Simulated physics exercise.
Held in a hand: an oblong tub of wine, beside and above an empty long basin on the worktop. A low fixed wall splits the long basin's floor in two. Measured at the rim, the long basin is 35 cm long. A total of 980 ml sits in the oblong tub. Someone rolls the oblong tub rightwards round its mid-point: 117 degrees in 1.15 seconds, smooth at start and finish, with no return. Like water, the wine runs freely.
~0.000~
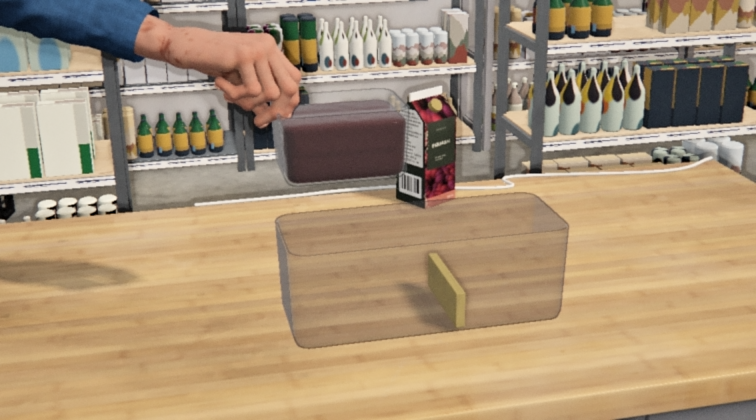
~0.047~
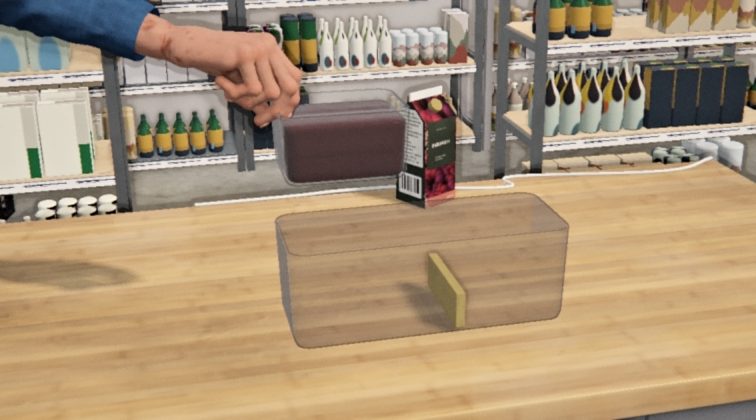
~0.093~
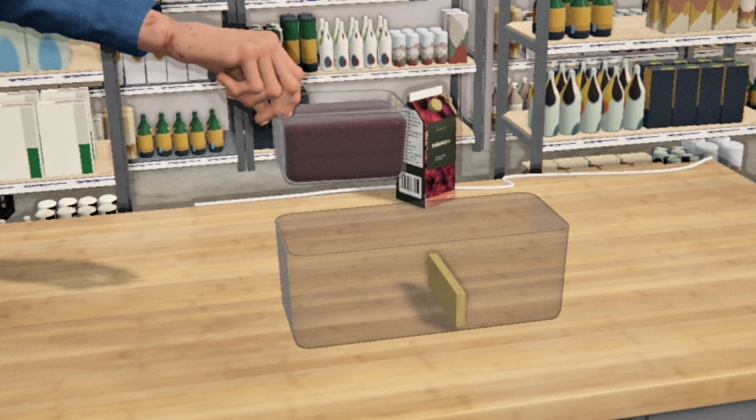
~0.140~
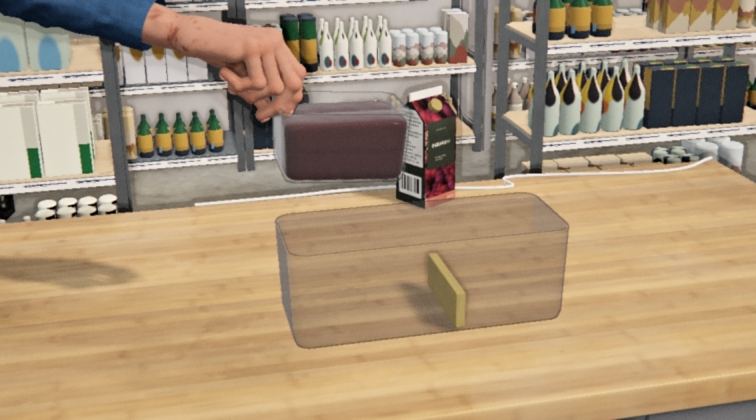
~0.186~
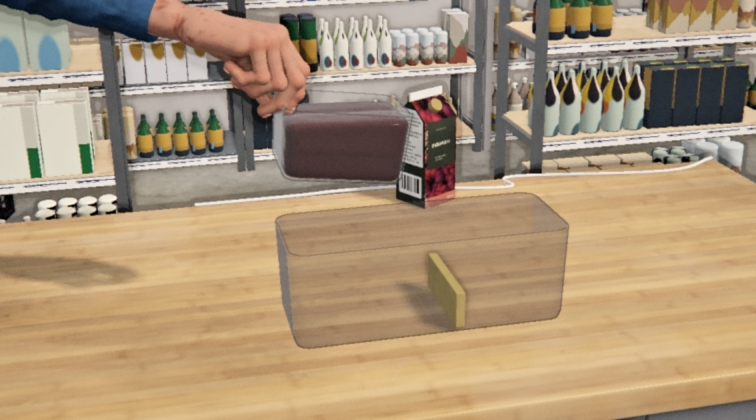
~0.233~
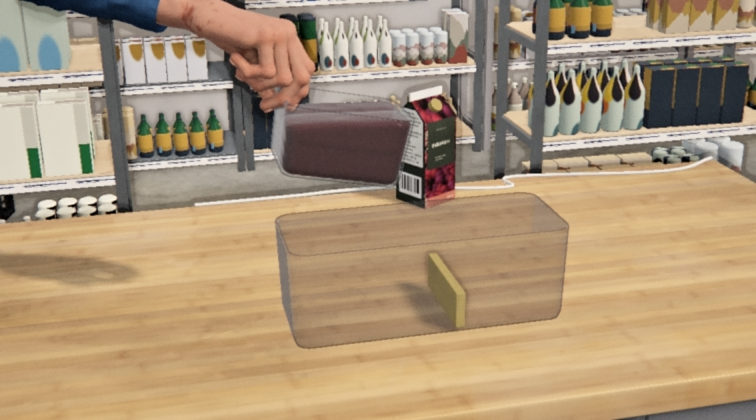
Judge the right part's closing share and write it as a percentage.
I would judge it at 58 per cent.
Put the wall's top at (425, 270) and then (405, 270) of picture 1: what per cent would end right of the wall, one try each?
I'd say 70 percent on the first go, 80 percent on the next.
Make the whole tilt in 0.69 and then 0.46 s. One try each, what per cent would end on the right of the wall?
I'd say 40 percent on the first go, 30 percent on the next.
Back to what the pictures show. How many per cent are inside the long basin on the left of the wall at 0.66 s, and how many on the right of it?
1 per cent left and 20 right, roughly.
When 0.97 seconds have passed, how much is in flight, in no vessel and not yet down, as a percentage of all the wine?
Something like 4 per cent is in the air then.
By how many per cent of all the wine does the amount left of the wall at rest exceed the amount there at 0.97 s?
It comes to about 10 per cent.
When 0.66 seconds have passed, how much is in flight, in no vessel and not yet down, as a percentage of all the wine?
Around 34 percent.
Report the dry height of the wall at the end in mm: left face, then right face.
Roughly 34 mm on the left side and roughly 14 mm on the right.
By 0.66 s the tilt is 72° and 46 per cent is still to pour, 1 is left of the wall and 19 right of it.
By 0.97 s the tilt is 110° and 6 per cent is still to pour, 27 is left of the wall and 59 right of it.
By 1.30 s the tilt is 117° and 0 per cent is still to pour, 37 is left of the wall and 58 right of it.
By 1.65 s the tilt is 117° and 0 per cent is still to pour, 38 is left of the wall and 58 right of it.
At rest 38 per cent lies left of the wall, 58 right of it and 4 outside.
